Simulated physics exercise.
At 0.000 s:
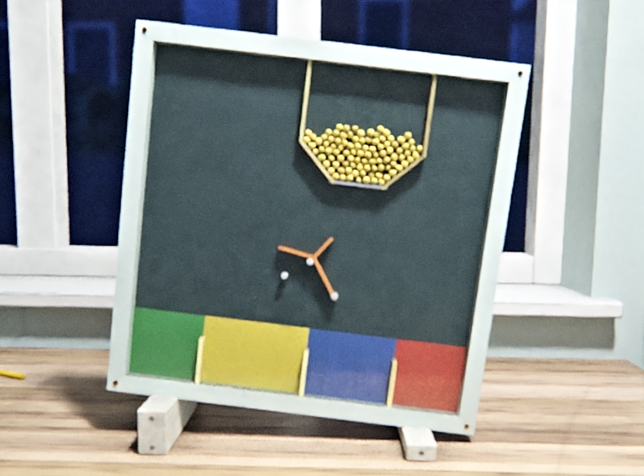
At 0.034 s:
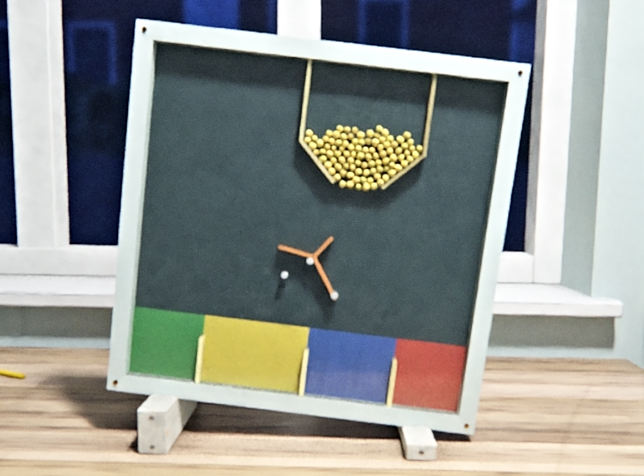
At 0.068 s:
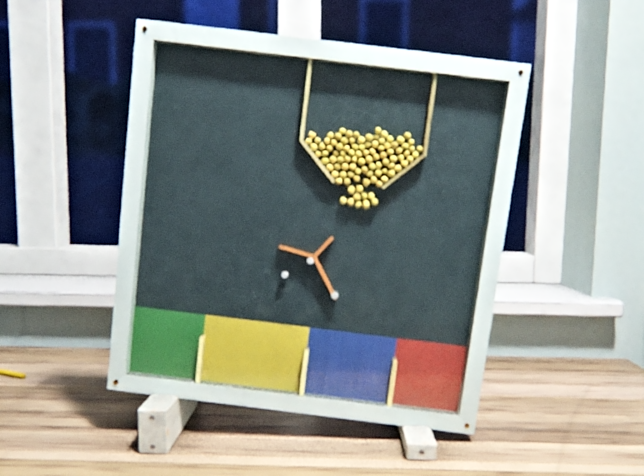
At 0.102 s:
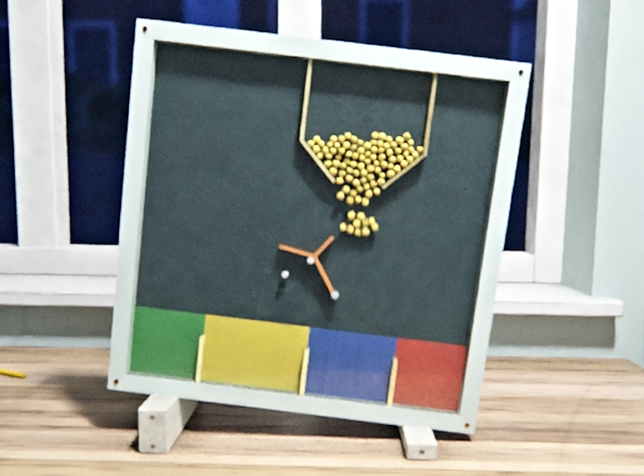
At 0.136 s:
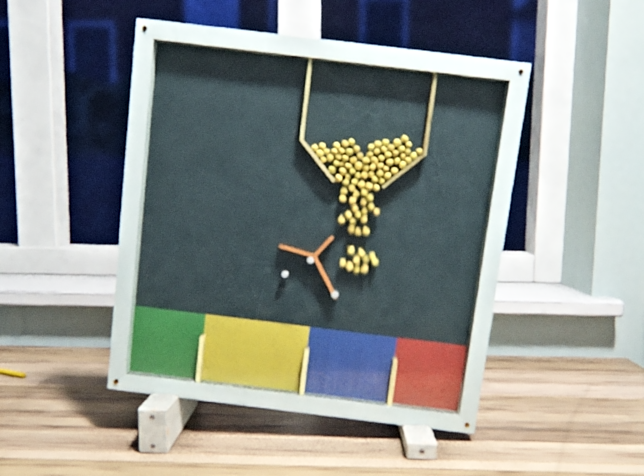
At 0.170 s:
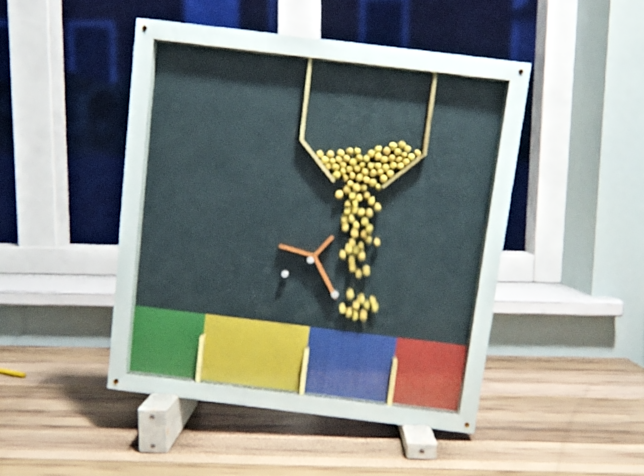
Small yellowish beads sit heaped in a funnel-shaped holder on a dark, slightly tilted board, then begin dropping through its bottom opening. The stream lengthens downward, passing to the right of a still orange three-armed piece, and its lowest beads reach just above the blue section while the heap shrinks.
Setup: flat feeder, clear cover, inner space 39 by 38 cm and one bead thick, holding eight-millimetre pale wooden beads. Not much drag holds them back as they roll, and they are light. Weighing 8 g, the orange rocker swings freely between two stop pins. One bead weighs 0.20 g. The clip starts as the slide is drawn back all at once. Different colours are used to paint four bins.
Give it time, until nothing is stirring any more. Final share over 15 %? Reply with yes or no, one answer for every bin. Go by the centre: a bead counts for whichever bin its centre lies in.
Red - no, blue - yes, green - no, yellow - no.
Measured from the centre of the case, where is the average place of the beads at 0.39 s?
Right: About 5 cm; below: About 13 cm.
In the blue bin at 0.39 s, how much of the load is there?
The share there is some 75 per cent.
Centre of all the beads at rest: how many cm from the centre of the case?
The middle sits around 5 cm right of it and 16 cm below it.
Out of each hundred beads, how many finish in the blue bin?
Close to 95 per cent of the load rests there.
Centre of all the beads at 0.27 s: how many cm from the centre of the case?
6 cm right, 6 cm below.
After 0.27 s, the beads' middle is 6 cm right of and 6 cm below the centre; blue 35 %; orange rocker right end down 43°.
After 0.39 s, the beads' middle is 5 cm right of and 13 cm below the centre; blue 75 %; orange rocker right end down 43°.
After 0.62 s, the beads' middle is 5 cm right of and 16 cm below the centre; red 5 %, blue 95 %; orange rocker right end down 43°.
At rest by 1.7 s, red 5 %, blue 95 %, green 0 %, yellow 0 %; orange rocker right end down 43°.
